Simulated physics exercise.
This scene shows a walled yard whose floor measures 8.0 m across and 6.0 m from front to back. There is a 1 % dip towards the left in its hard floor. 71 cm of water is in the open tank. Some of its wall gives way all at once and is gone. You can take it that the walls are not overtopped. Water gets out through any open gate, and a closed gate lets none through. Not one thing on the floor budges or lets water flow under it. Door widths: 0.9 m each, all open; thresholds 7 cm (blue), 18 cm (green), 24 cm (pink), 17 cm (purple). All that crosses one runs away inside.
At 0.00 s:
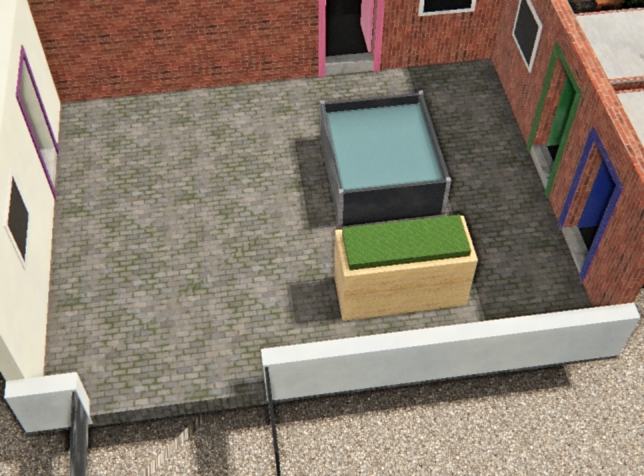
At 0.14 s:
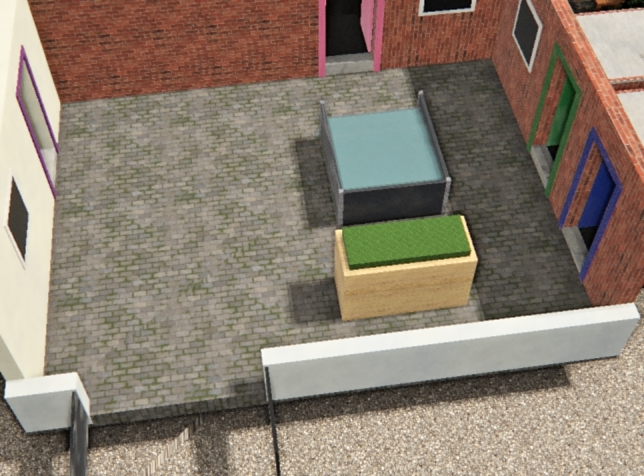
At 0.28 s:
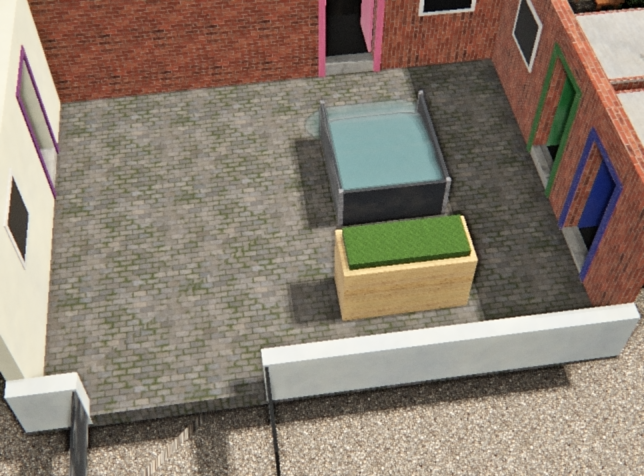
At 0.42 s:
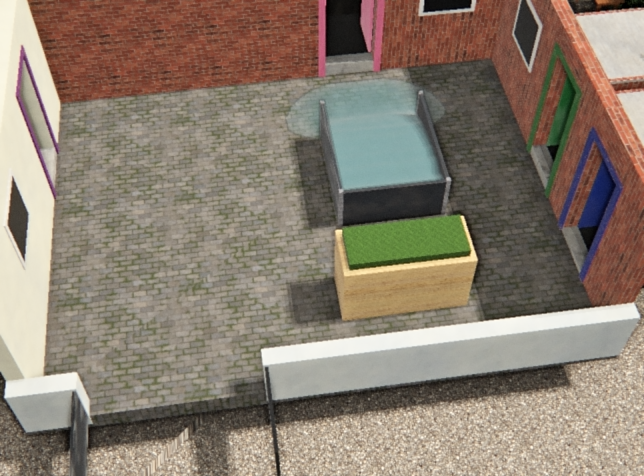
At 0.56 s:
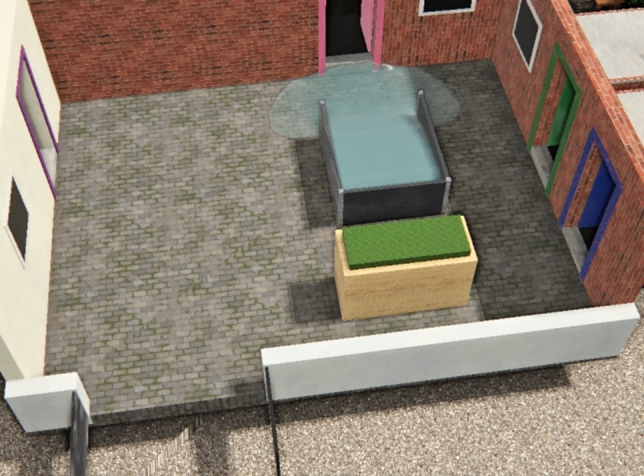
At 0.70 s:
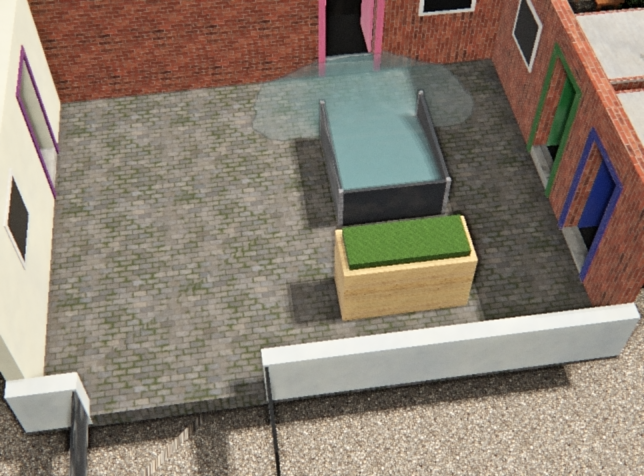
Water in an open, dark-sided tank lies still until the tank's far wall vanishes, then slides out through the gap and fans across the paving towards the pink-framed doorway. A fixed, raised view looks down into a brick-walled yard, with a pale wall at left and green and blue doorways at right. In front of the tank, a wooden planter topped with green stays put as the thin, clear sheet widens to both sides.
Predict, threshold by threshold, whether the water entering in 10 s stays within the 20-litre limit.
Prediction: Blue door within the limit; green door within the limit; pink door beyond the limit; purple door within the limit.
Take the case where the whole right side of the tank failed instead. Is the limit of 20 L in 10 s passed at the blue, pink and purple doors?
Then blue exceeds it, pink does not exceed it, purple does not exceed it.
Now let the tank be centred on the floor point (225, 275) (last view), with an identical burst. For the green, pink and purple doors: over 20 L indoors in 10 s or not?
Compared with that limit, green falls short, pink falls short and purple falls short.
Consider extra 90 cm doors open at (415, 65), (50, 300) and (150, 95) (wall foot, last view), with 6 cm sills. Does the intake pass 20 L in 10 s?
Door 1: Higher; door 2: Lower; door 3: Lower.
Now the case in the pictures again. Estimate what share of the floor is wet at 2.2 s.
I'd say around 25 %.
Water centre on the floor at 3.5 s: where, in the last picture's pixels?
Its balance point sits around (332, 129).
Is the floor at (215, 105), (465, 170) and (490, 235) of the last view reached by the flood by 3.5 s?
Point 1: Reached; point 2: Reached; point 3: Reached.
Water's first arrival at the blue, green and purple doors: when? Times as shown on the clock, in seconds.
Blue = 3.2 s, green = 2.4 s, purple = 2.8 s.
After 1.4 s water covers 15 % of the floor and is deepest (44 cm) near (351, 83); blue door not reached, green door not reached, pink door 45 cm at the sill, 69 L in, purple door not reached.
After 2.2 s water covers 25 % of the floor and is deepest (36 cm) near (492, 62); blue door not reached, green door not reached, pink door 34 cm at the sill, 145 L in, purple door not reached.
After 3.5 s water covers 50 % of the floor and is deepest (22 cm) near (483, 63); blue door 3 cm at the sill, 0 L in, green door 6 cm at the sill, 0 L in, pink door 16 cm at the sill, 164 L in, purple door 17 cm at the sill, 0 L in.
After 6.0 s water covers 70 % of the floor and is deepest (16 cm) near (43, 394); blue door 3 cm at the sill, 0 L in, green door 4 cm at the sill, 0 L in, pink door 8 cm at the sill, 164 L in, purple door 10 cm at the sill, 0 L in.
After 10.0 s water covers 90 % of the floor and is deepest (8 cm) near (42, 406); blue door 5 cm at the sill, 1 L in, green door 2 cm at the sill, 0 L in, pink door 4 cm at the sill, 164 L in, purple door 6 cm at the sill, 0 L in.
